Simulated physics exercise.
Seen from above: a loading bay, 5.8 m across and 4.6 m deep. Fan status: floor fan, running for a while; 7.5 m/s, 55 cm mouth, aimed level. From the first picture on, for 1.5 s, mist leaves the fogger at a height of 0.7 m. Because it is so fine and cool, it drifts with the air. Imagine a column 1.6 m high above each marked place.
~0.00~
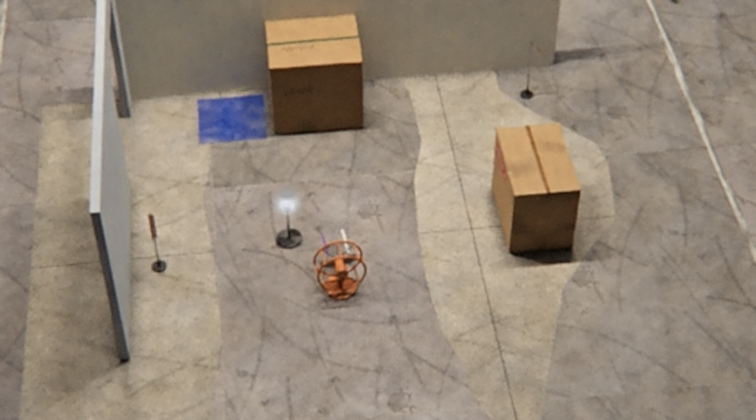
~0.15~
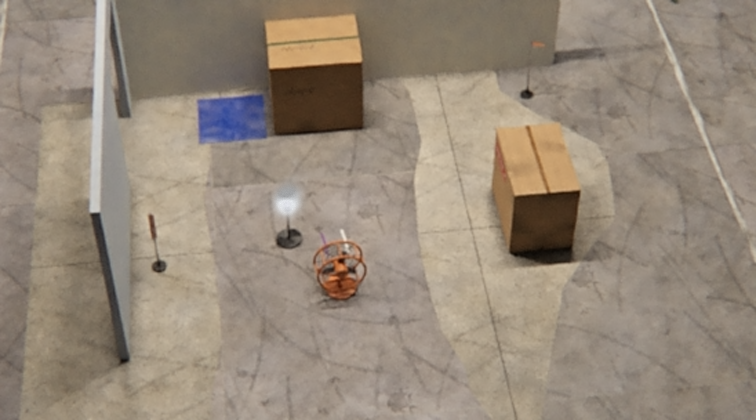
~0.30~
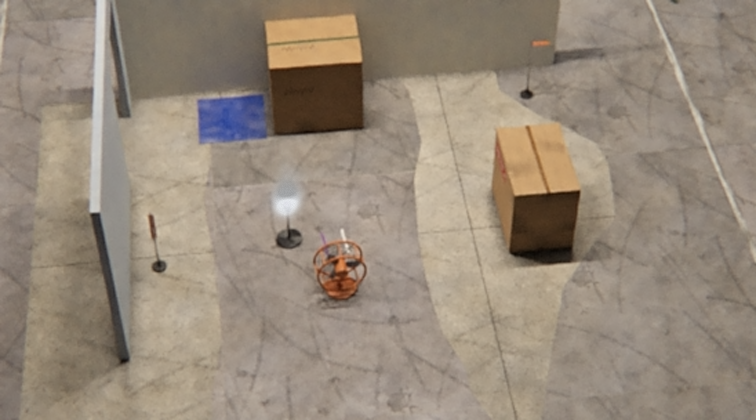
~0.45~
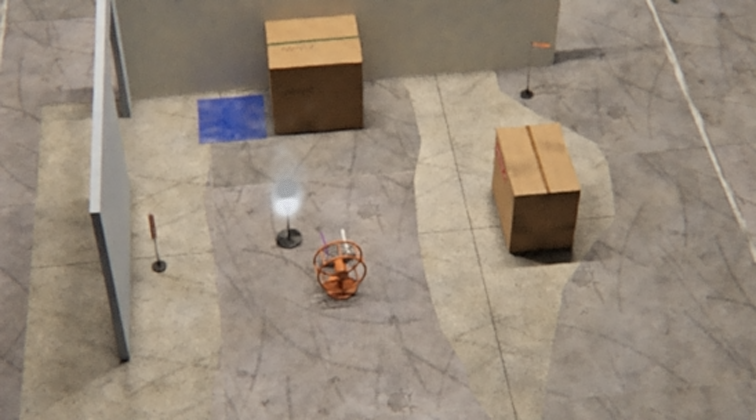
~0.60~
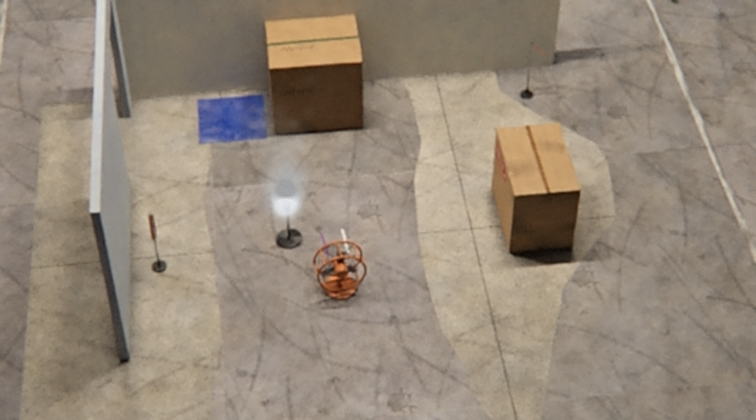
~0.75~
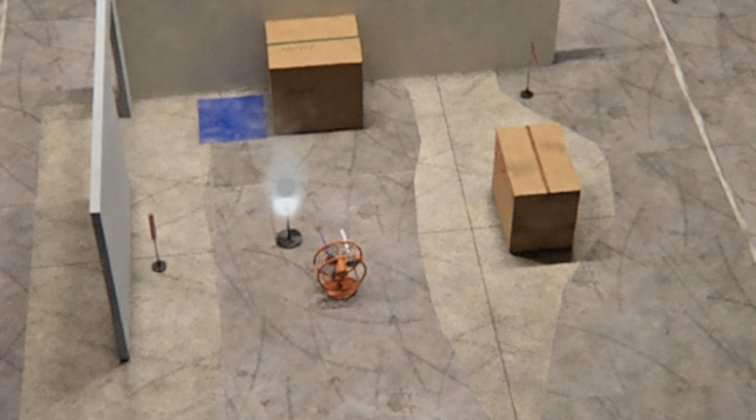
A pale puff of mist rises from a small dark-based stand in a grey concrete loading bay, seen from high above by a still camera. An orange caged fan stands just right of it, with two brown cartons, a blue floor square, and a grey panel at left around them. The mist thickens and stretches upward toward the back wall, while a small orange ribbon on the far-right stand lifts sideways, then drops and shifts slightly.
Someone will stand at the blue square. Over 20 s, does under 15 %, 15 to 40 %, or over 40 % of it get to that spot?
In that time, over 40 % gets there.
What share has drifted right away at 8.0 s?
Estimate: Around 90 %.
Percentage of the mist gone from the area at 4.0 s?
About 40 %.
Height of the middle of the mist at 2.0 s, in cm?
About 50 cm.
By 2.0 s, 47 % has passed over the blue square; 1 % has left the area, and the middle of the rest is near (254, 109).
By 4.0 s, 90 % has passed over the blue square; 38 % has left the area, and the middle of the rest is near (141, 39).
By 8.0 s, 91 % has passed over the blue square; 90 % has left the area.
By 20.0 s, 91 % has passed over the blue square; 99 % has left the area.
